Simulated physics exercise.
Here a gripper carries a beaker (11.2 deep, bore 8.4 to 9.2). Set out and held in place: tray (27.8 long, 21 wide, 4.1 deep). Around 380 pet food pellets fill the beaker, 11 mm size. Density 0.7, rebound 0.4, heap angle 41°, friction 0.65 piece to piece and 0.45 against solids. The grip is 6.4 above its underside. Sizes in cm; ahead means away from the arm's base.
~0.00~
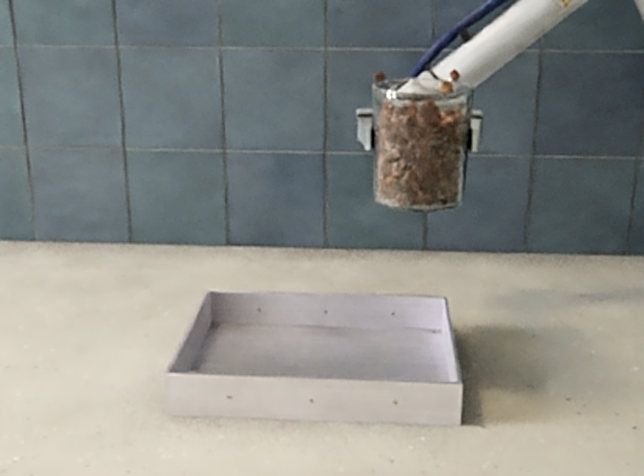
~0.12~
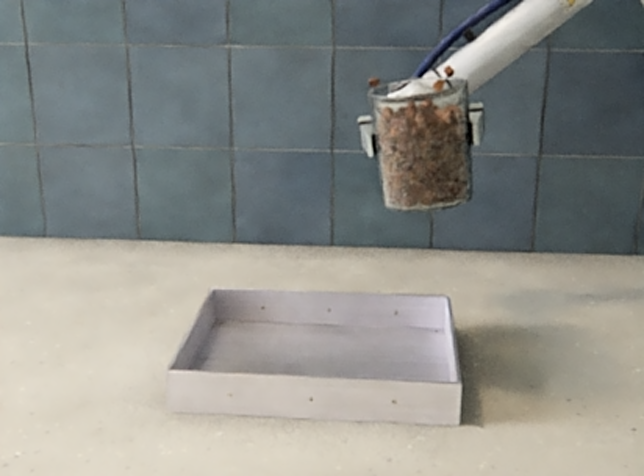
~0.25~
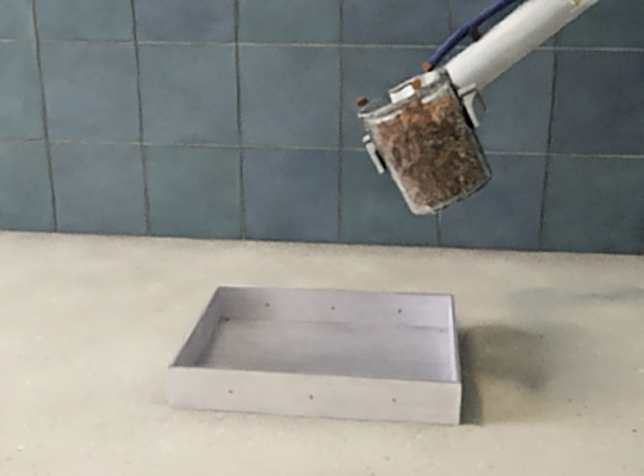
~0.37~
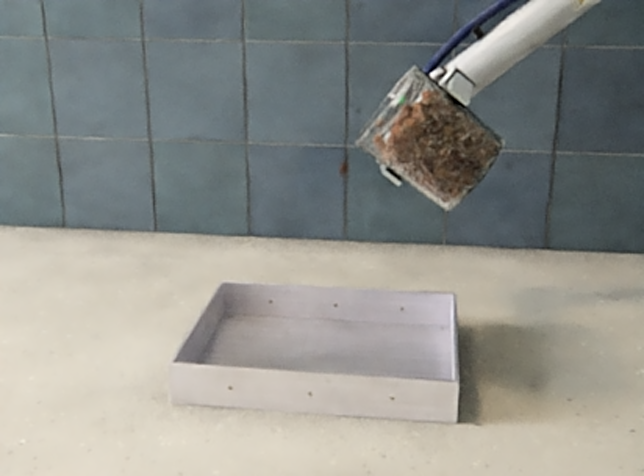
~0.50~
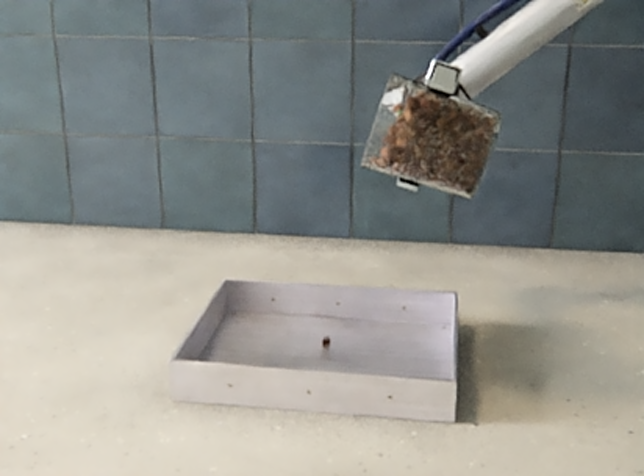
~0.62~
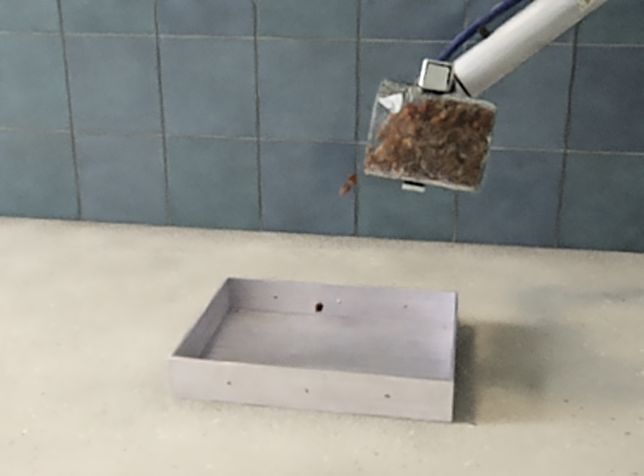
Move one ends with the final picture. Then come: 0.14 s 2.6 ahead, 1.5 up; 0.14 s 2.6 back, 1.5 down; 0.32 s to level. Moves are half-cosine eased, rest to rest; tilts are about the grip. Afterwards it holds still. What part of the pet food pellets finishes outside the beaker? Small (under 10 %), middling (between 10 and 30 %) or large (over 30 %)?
A middling share, between 10 and 30 %, ends outside the beaker.
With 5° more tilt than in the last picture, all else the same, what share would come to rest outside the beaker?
In that case some 25 per cent.
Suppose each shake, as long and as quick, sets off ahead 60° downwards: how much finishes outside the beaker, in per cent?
Some 5 per cent.
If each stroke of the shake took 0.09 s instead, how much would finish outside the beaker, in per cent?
In that case some 40 per cent.
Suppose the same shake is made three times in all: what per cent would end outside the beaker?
Then about 35 per cent.
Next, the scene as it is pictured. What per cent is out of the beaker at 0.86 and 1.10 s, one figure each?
About 5, 15.
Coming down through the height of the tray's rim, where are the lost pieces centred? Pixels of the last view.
Around (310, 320).
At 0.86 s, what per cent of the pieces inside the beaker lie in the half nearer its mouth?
About 50 per cent.
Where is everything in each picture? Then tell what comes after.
Beaker middle at (421, 145), level; upper third of the load around (423, 128), from x 380 to 460, top at y 75; 382 in the beaker, in the first frame.
Beaker middle at (423, 145), tilted 8° forward; upper third of the load around (424, 128), from x 375 to 465, top at y 70, in the second frame.
Beaker middle at (428, 144), tilted 28° forward; upper third of the load around (430, 128), from x 360 to 480, top at y 70, in the third frame.
Beaker middle at (431, 141), tilted 53° forward; upper third of the load around (436, 125), from x 345 to 490, top at y 95; 381 in the beaker, 1 in flight or on a rim, in the fourth frame.
Beaker middle at (433, 138), tilted 73° forward; upper third of the load around (439, 120), from x 325 to 490, top at y 95; 381 in the beaker, 1 in the tray, in the fifth frame.
Beaker middle at (432, 138), tilted 81° forward; upper third of the load around (445, 122), from x 320 to 485, top at y 105; 379 in the beaker, 1 in the tray, 2 in flight or on a rim, in the sixth frame.
By 0.86 s, tilted 81° forward, highest piece 28 above the table; 356 in the beaker, 5 in the tray, 21 in flight or on a rim.
By 1.10 s, tilted 25° forward, highest piece 29 above the table; 324 in the beaker, 52 in the tray, 6 in flight or on a rim.
By 1.42 s, level, highest piece 30 above the table; 323 in the beaker, 59 in the tray.
By 2.47 s, level, highest piece 30 above the table; 323 in the beaker, 59 in the tray.
Final count, 323 in the beaker, 59 in the tray. That is 15 % outside the beaker.
